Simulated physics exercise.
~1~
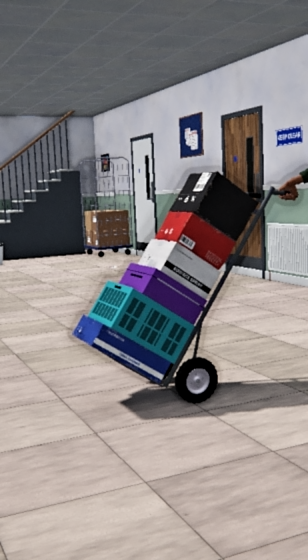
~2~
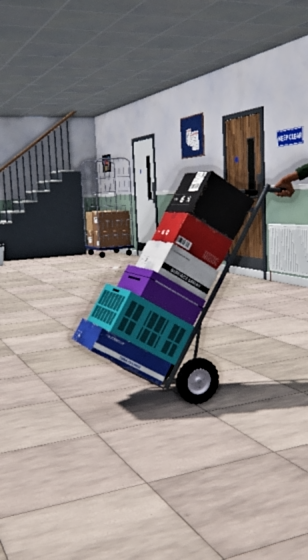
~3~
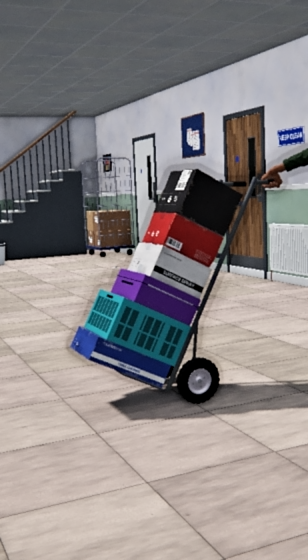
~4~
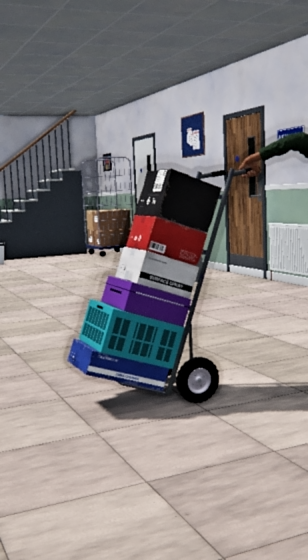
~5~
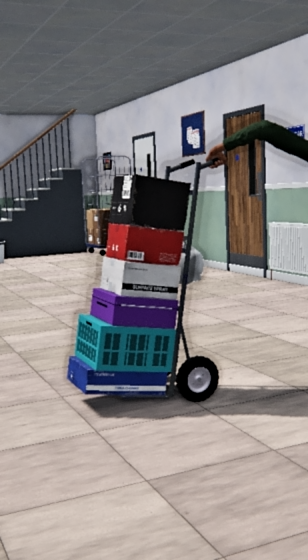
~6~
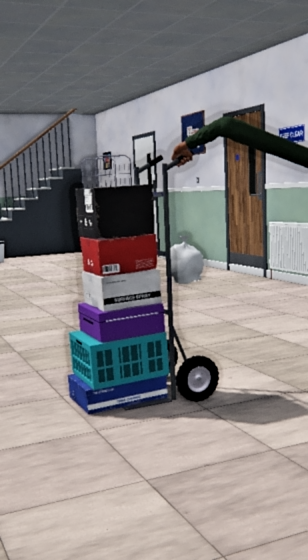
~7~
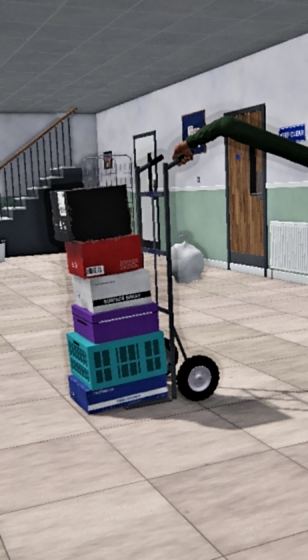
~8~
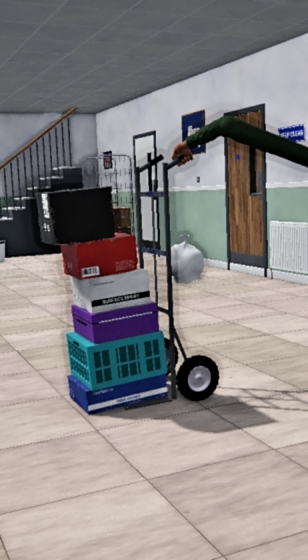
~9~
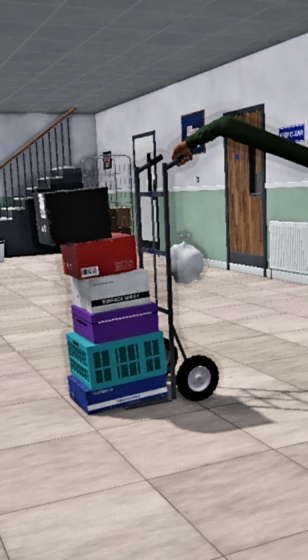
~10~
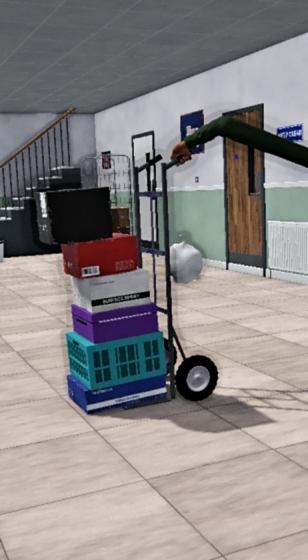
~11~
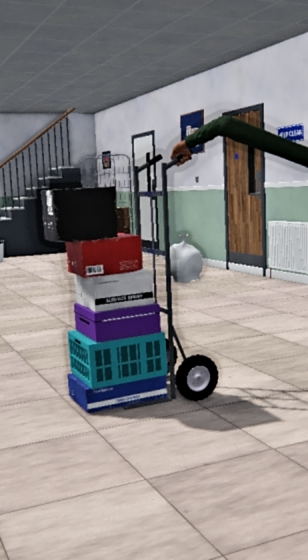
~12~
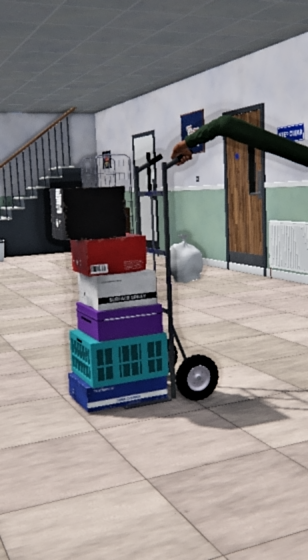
The video shows a hand tilting a two-wheeled hand truck upright, its stack of six colourful boxes and crates settling onto the floor plate as the upper ones slide left, the black top box farthest, before the stack shifts slightly back right, still standing.
